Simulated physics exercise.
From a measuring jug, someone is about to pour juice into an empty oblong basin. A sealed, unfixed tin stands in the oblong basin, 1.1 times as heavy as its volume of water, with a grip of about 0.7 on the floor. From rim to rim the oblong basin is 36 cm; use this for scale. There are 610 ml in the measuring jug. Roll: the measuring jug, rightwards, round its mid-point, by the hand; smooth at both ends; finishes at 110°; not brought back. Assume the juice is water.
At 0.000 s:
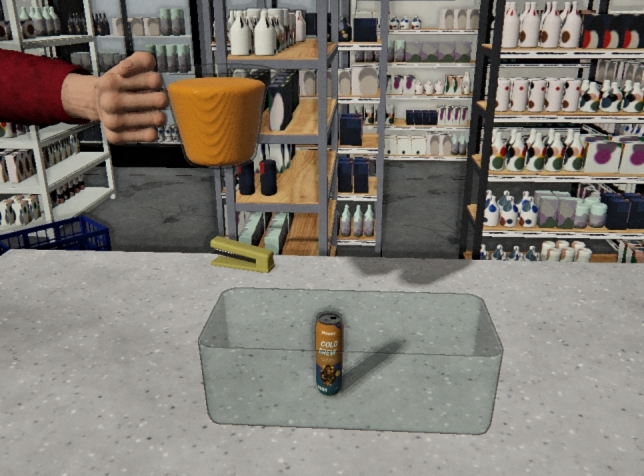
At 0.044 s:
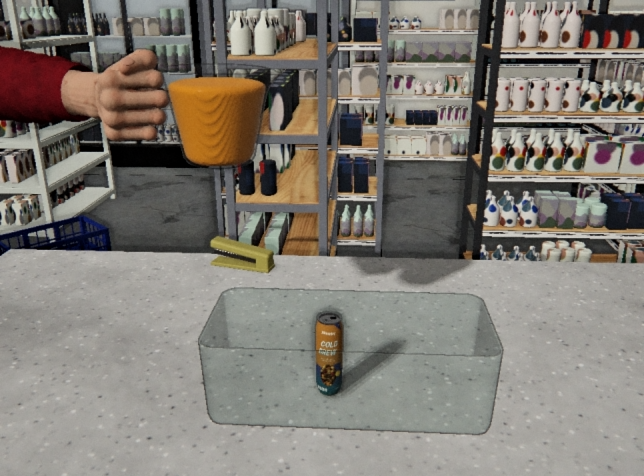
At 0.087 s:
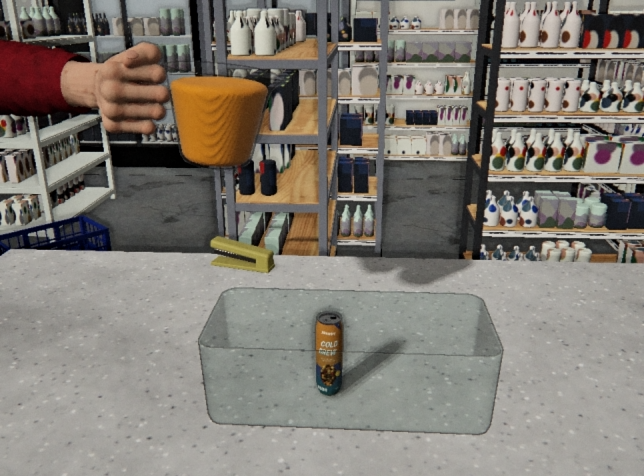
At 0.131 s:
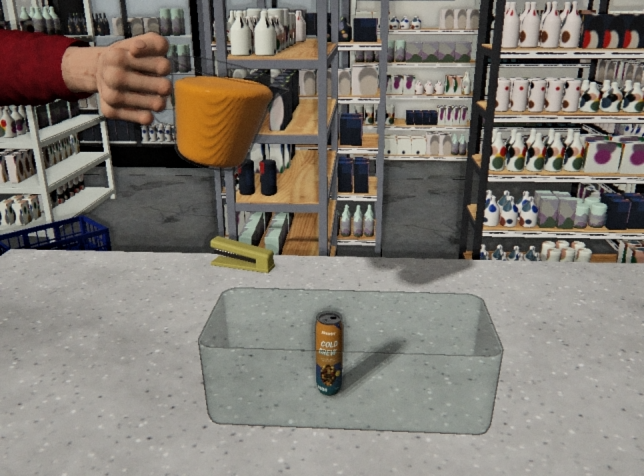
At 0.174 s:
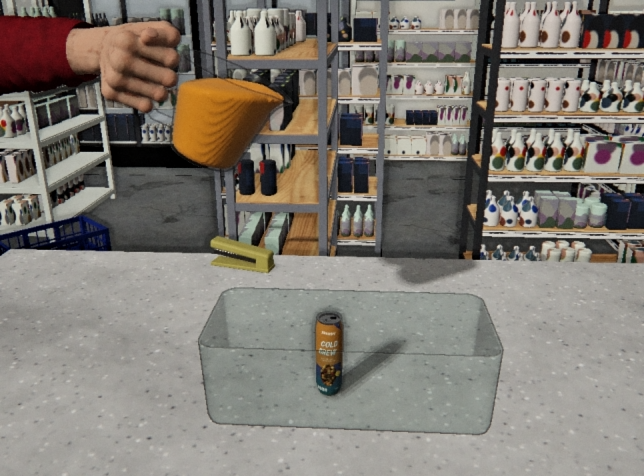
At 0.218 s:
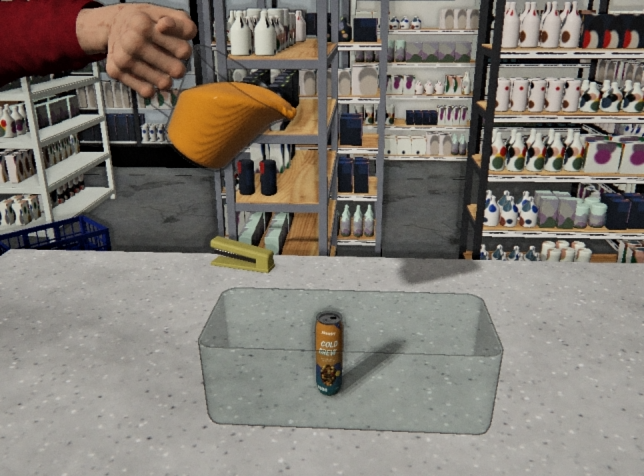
An orange jug beside a hand in a red sleeve hung upright above a counter, then tipped steadily to the right, over a clear oblong basin with a small can standing in it.
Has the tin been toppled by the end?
It will stay on its base.
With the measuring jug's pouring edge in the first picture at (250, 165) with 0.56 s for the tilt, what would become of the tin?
Then the tin comes down.
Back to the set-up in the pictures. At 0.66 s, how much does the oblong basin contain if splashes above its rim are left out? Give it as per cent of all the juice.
I reckon close to 74 per cent.
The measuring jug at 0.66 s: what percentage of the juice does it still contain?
Close to 3 percent of the total.
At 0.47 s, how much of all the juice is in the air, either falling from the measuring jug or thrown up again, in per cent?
Some 56 % is the figure.
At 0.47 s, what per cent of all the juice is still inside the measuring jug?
About 34 per cent.
After 0.47 s the tilt is 103° and 33 per cent is still to pour; the tin stands where it began.
After 0.66 s the tilt is 110° and 3 per cent is still to pour; the tin stands where it began.
After 0.85 s the tilt is 110° and 0 per cent is still to pour; the tin stands where it began.
After 1.06 s the tilt is 110° and 0 per cent is still to pour; the tin stands where it began.
In the end the tin stands where it began.
